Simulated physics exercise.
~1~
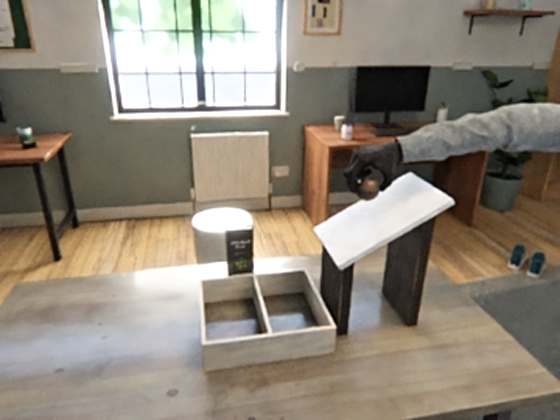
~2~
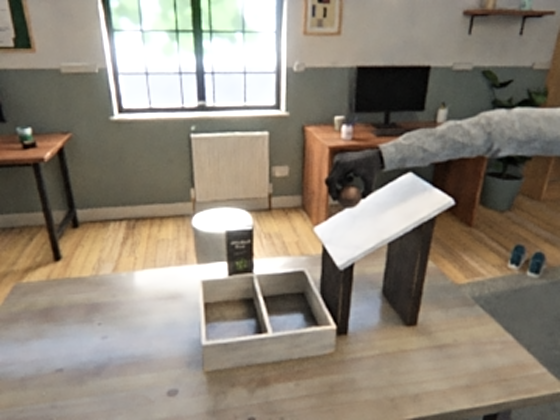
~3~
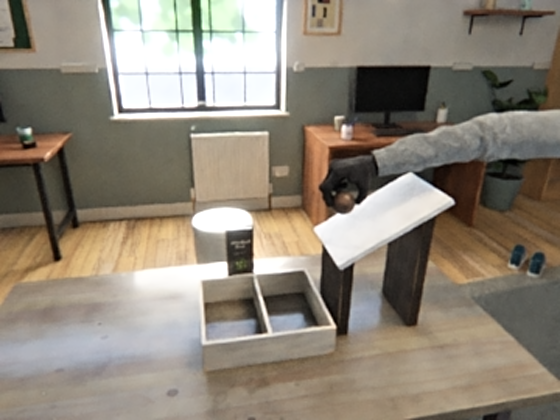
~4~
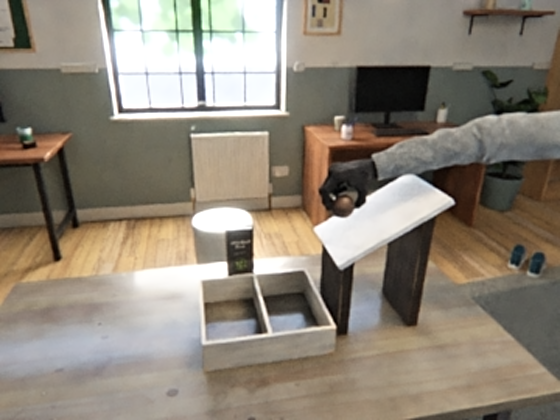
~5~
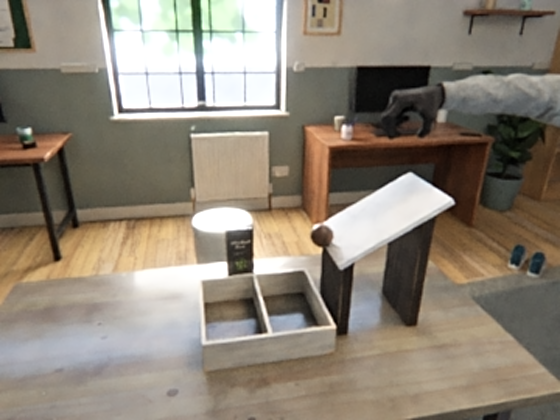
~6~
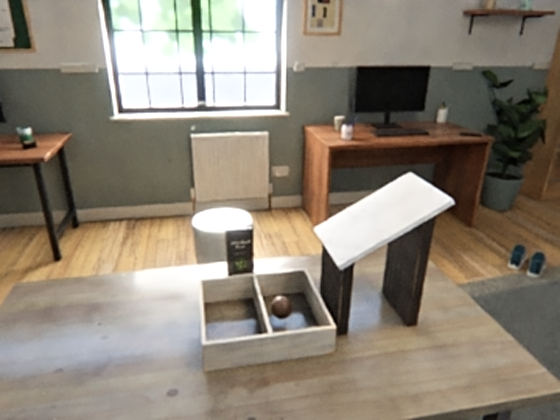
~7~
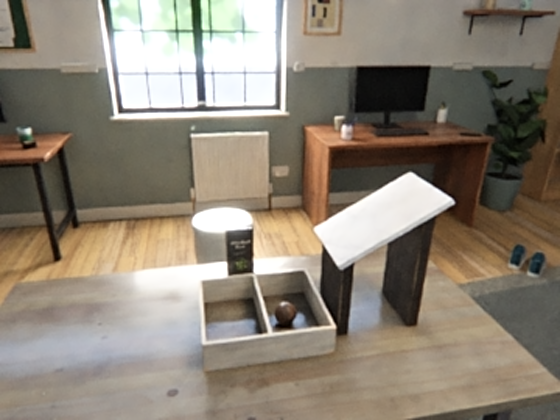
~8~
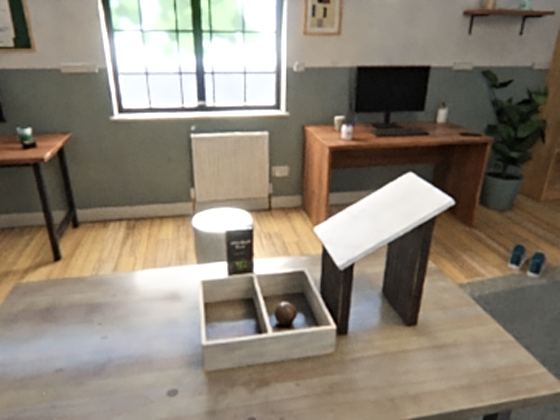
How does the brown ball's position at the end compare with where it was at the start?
At the start the brown ball is held in the gloved hand above the sloping board, and at the end it lies lower and further left, in the tray bay nearer the board.
